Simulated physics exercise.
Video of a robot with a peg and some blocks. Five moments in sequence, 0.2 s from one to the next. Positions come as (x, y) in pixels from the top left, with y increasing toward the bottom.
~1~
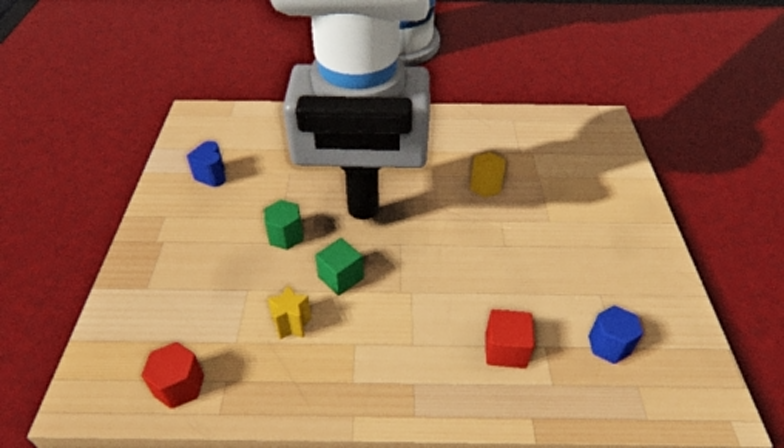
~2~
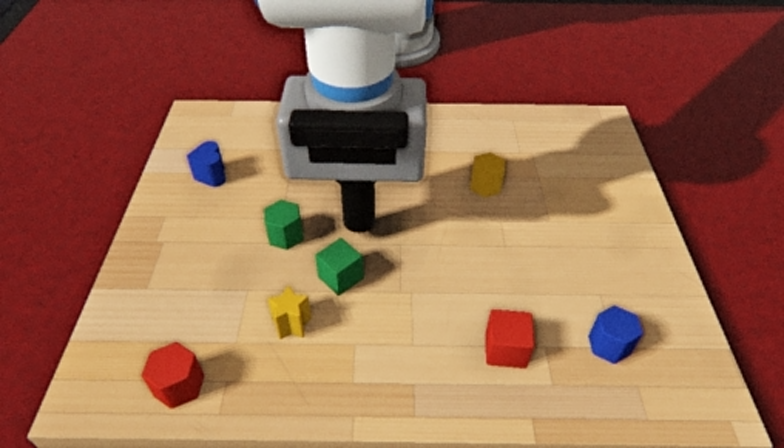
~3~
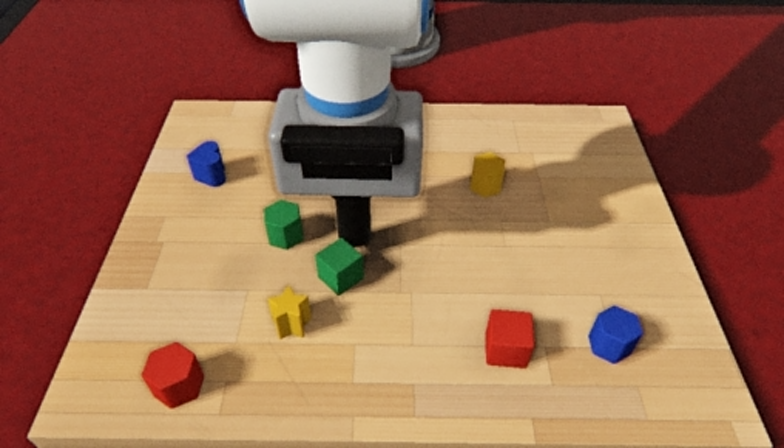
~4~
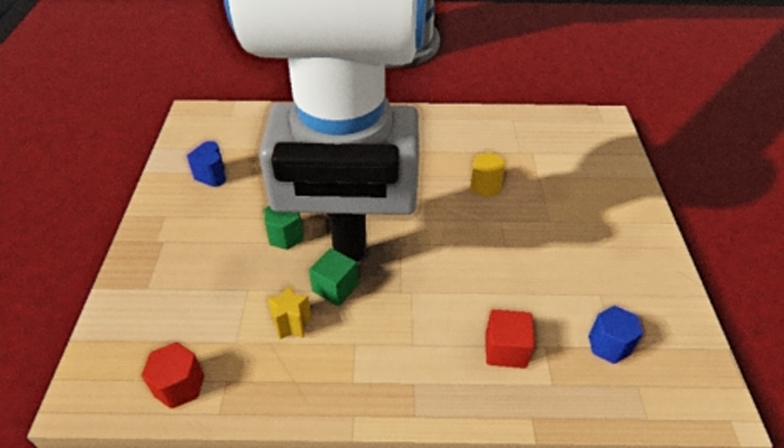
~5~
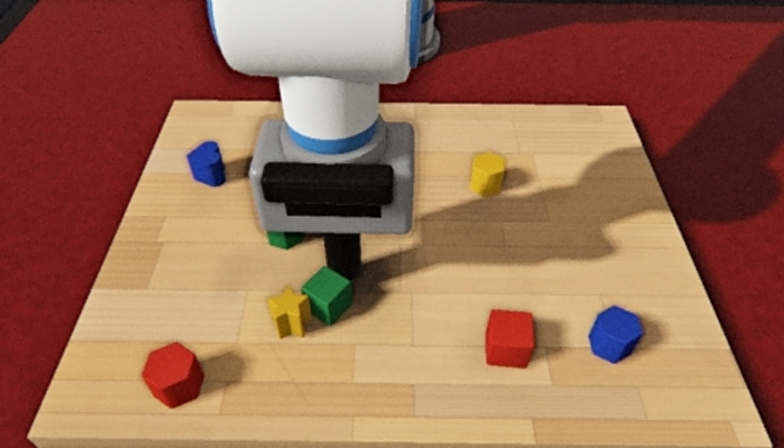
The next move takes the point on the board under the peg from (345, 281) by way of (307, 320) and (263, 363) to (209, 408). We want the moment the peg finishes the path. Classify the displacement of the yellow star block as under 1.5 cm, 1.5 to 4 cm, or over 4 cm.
By the end of the path, it will have gone past 4 cm.
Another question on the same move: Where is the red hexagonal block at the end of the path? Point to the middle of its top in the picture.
It sits at (133, 370).
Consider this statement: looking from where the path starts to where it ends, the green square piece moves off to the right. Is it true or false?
Answer: False.
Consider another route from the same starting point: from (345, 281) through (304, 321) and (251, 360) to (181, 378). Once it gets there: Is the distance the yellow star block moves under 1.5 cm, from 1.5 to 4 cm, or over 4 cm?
It travels more than 4 cm.
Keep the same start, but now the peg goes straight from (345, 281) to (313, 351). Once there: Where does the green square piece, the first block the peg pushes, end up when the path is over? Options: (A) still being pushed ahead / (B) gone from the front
It's A.
What follows on the original path. One third of the way, peg (304, 310); yellow star block (266, 320), turned 65° clockwise; green square piece (301, 331), turned 45° anticlockwise.
Two thirds of the way, peg (259, 353); yellow star block (219, 346); green square piece (290, 360), turned 85° anticlockwise.
At the end, peg (205, 398); red hexagonal block (133, 370), turned 25° clockwise; green hexagonal block not moved; yellow star block (175, 368), turned 165° clockwise; green square piece (290, 360), turned 85° anticlockwise.
